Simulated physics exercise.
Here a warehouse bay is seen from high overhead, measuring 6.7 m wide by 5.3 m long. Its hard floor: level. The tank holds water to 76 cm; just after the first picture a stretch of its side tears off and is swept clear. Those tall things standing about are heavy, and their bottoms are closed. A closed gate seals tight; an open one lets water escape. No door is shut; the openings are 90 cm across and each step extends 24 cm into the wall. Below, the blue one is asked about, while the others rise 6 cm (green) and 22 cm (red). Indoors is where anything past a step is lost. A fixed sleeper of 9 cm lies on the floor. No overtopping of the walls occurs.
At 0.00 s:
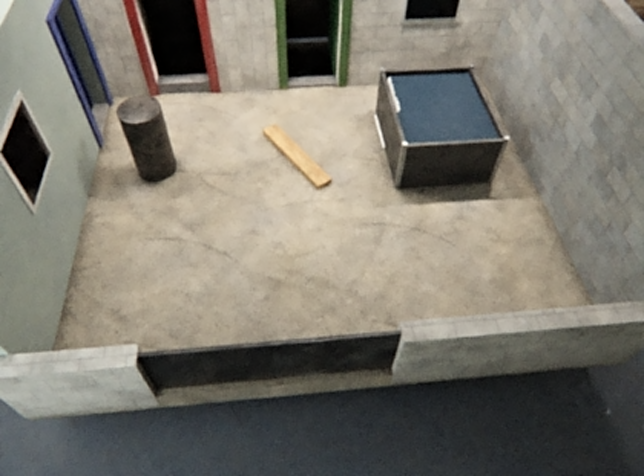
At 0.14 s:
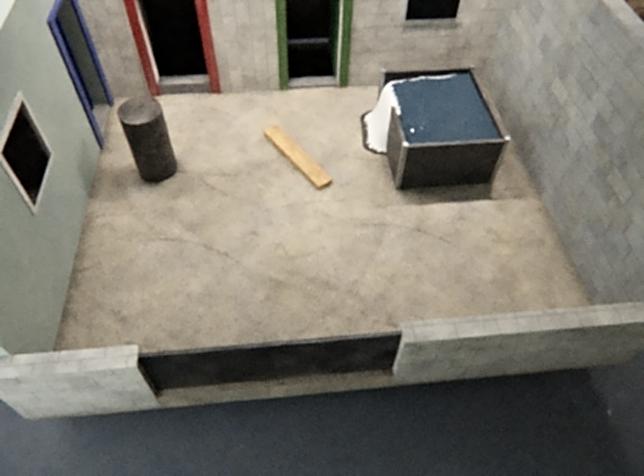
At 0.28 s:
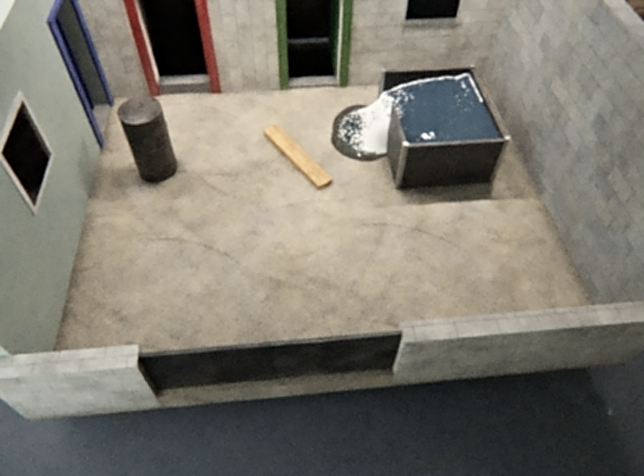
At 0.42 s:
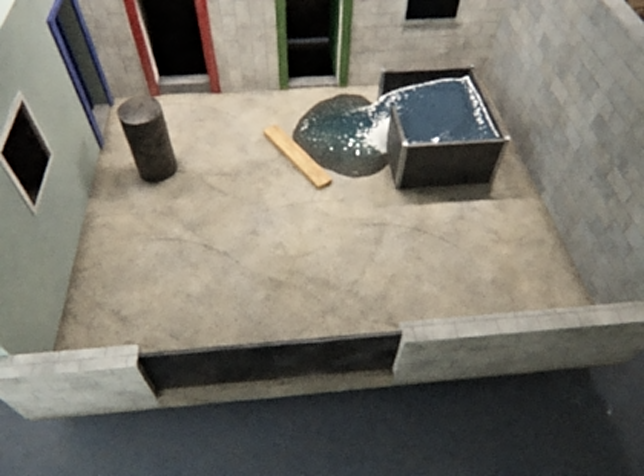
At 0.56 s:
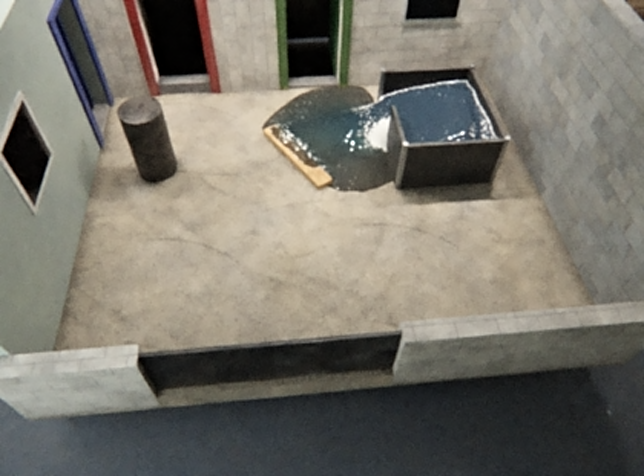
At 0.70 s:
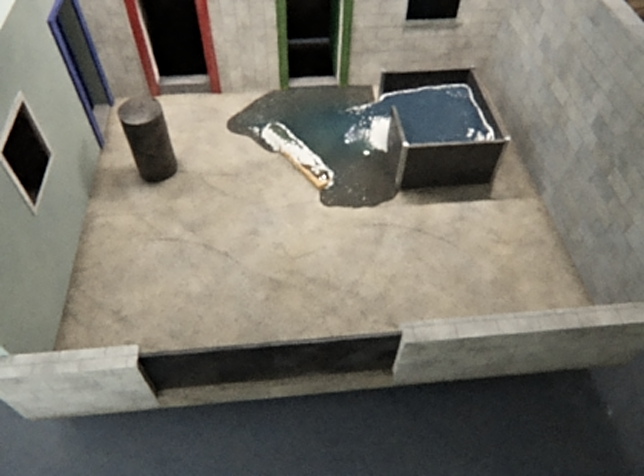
Water pours from the left side of a tank and spreads leftward around a plank.
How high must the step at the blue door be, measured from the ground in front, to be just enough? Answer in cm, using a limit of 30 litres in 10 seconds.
About 26 cm.
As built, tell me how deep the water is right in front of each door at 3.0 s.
Green door 6 cm, blue door 24 cm, red door 10 cm.
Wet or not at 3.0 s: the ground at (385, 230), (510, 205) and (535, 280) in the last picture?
Spot one awash, spot two bone dry, spot three bone dry.
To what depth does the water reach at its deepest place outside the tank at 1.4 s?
About 36 cm at most.
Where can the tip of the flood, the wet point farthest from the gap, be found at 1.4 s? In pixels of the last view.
Front tip: Approx. (111, 106) px.
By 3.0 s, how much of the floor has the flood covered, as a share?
Close to 45 per cent of it is wet.
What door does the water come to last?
The answer is the blue one.
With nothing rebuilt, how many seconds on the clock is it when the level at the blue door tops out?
I'd guess close to 2.4 seconds.
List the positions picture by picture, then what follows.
In the first picture, still water, 76 cm deep, in the tank at (439, 107); the blue door at (85, 71) is dry.
In the second picture, water pours out at (386, 119) and has run 0.3 m, to (368, 146); about 9 cm deep outside, 76 cm at the back.
In the third picture, water pours out at (386, 120) and has run 0.8 m, to (338, 145); about 12 cm deep outside, 74 cm at the back.
In the fourth picture, the gap is at (385, 121), the front 1.4 m out at (301, 145); the back of the tank holds 66 cm.
In the fifth picture, water pours out at (385, 120) and has run 1.9 m, to (270, 129); about 6 cm deep outside, 65 cm at the back.
In the sixth picture, the gap is at (386, 121), the front 2.5 m out at (234, 122); the back of the tank holds 63 cm; the blue door at (86, 72), 4.6 m from the gap, is still 2.1 m from the nearest water.
After 1.4 s water covers 30 % of the floor, deepest (36 cm) near (378, 126); it has not reached the blue door.
After 3.0 s water covers 45 % of the floor, deepest (27 cm) near (132, 112); 24 cm at the blue door, 163 litres in over its 7 cm step.
After 10.0 s water covers 90 % of the floor, deepest (8 cm) near (595, 338); 7 cm at the blue door, 334 litres in over its 7 cm step.
At the blue door as built, the water arrived by 1.5 s and peaked near 30 cm at 2.4 s.
Run again over the same 10 s with other heights there, 48 litres in over 22.5 cm, 14 litres over 30 cm. The limit of 30 litres is kept from about 26 cm up.
